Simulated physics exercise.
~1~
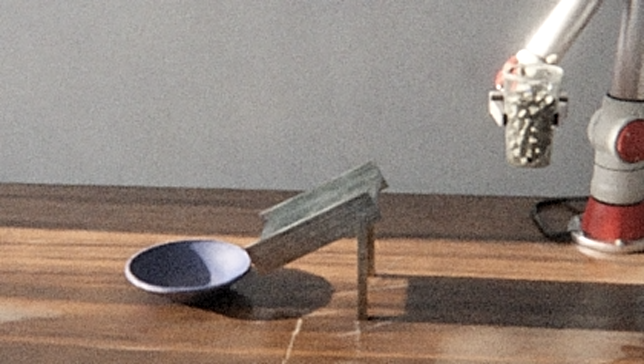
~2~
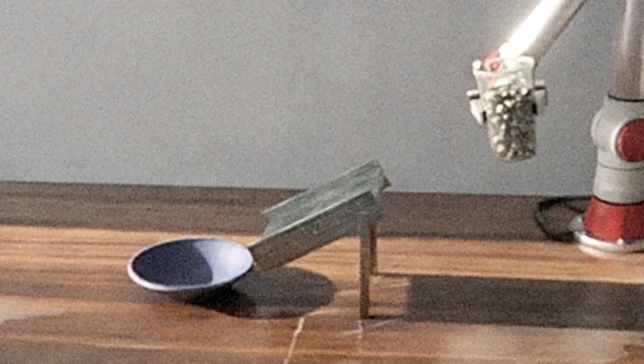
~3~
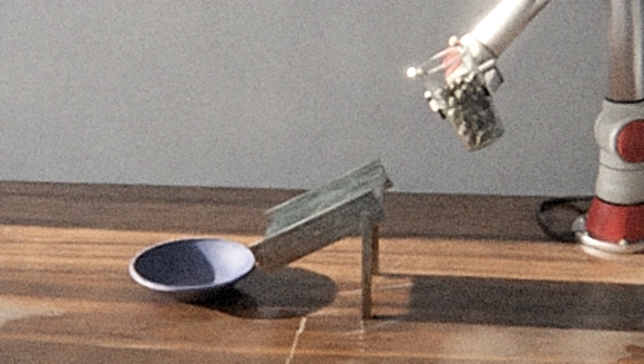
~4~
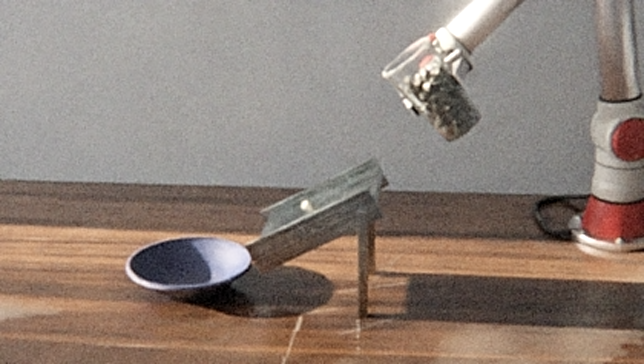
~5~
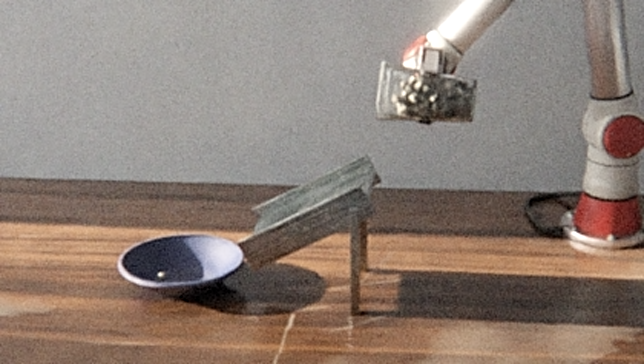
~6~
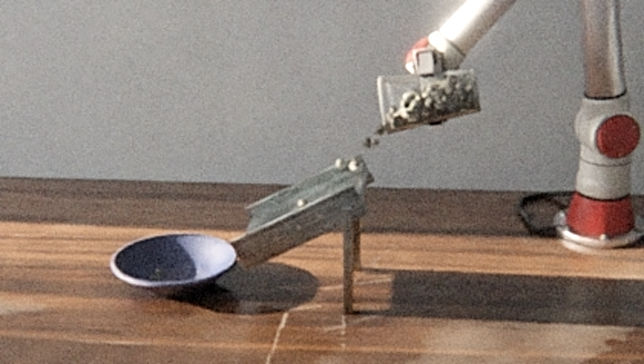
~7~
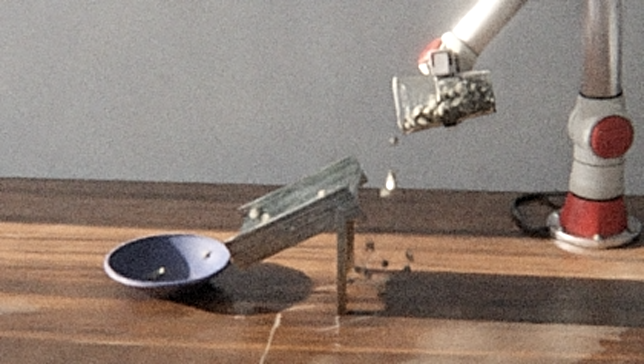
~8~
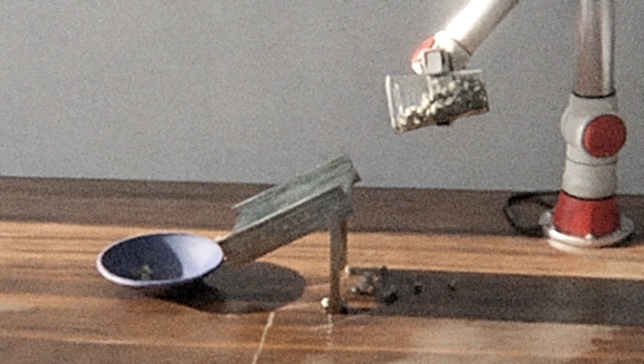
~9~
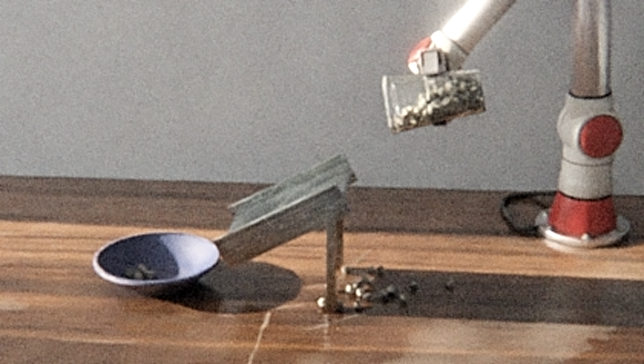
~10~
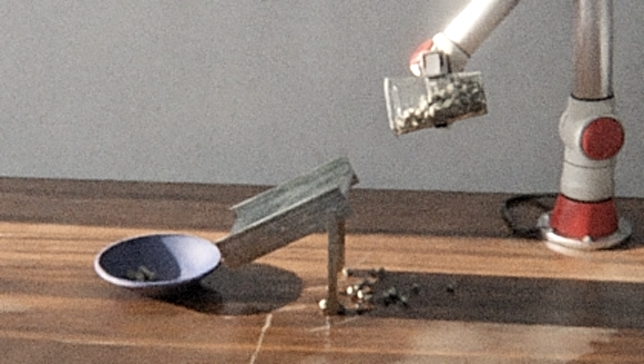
On a wooden tabletop, a robot arm tipping a clear tumbler of pebbles over a chute, some reaching the bowl, more scattering beneath.
